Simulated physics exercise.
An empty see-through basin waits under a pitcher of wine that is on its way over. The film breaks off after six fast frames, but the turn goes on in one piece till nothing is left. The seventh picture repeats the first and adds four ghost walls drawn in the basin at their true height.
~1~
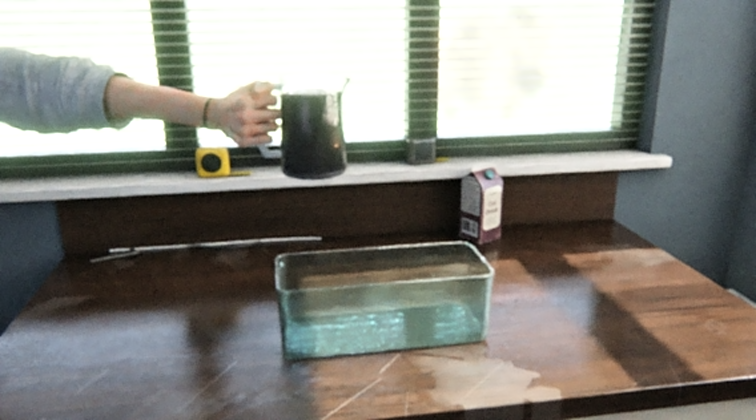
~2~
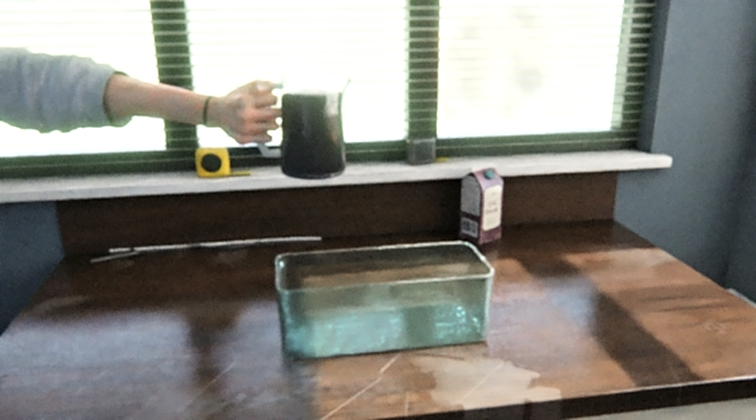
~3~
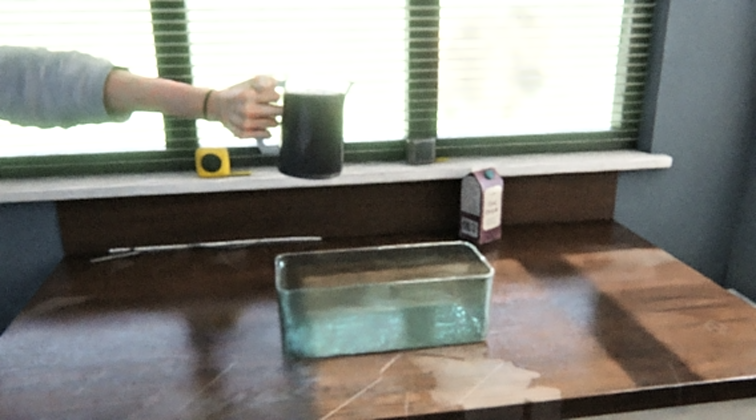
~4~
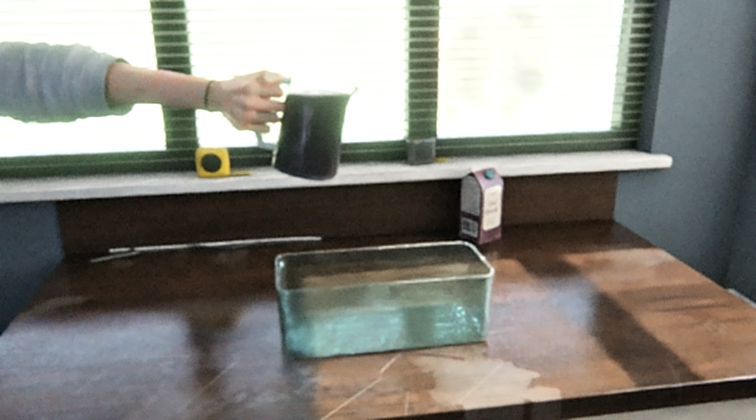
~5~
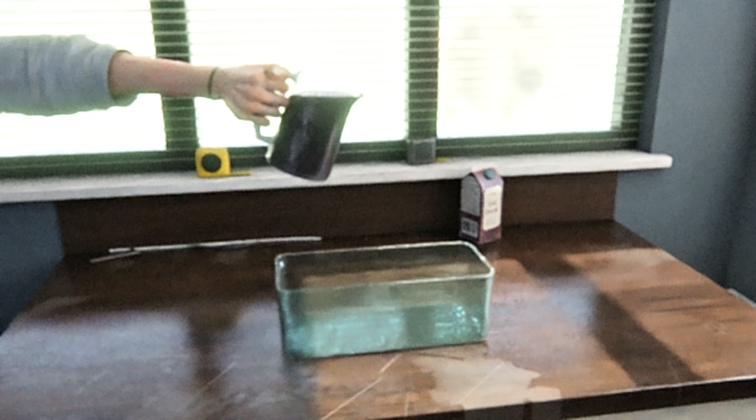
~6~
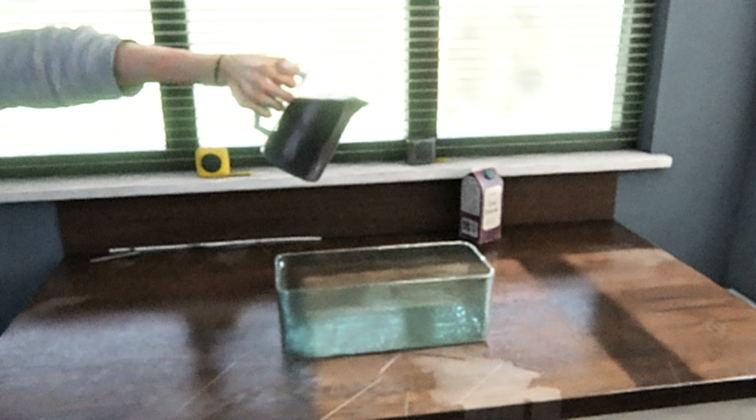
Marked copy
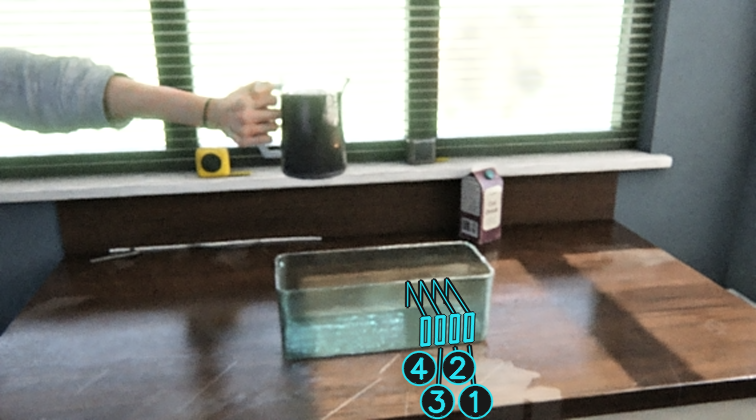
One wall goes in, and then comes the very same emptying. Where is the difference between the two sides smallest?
3 beats the others.
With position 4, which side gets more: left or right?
More ends on the right.
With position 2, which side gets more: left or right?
More ends on the left.
On the marked copy, 1 at (469, 346); 2 at (455, 347); 3 at (440, 348); 4 at (426, 350).
Choosing 1, about 89 % ends left of the wall and 5 % right of it; 7 % is lost outside.
Choosing 2, about 86 % ends left of the wall and 7 % right of it; 7 % is lost outside.
Choosing 3, about 46 % ends left of the wall and 50 % right of it; 4 % is lost outside.
Choosing 4, about 14 % ends left of the wall and 83 % right of it; 3 % is lost outside.
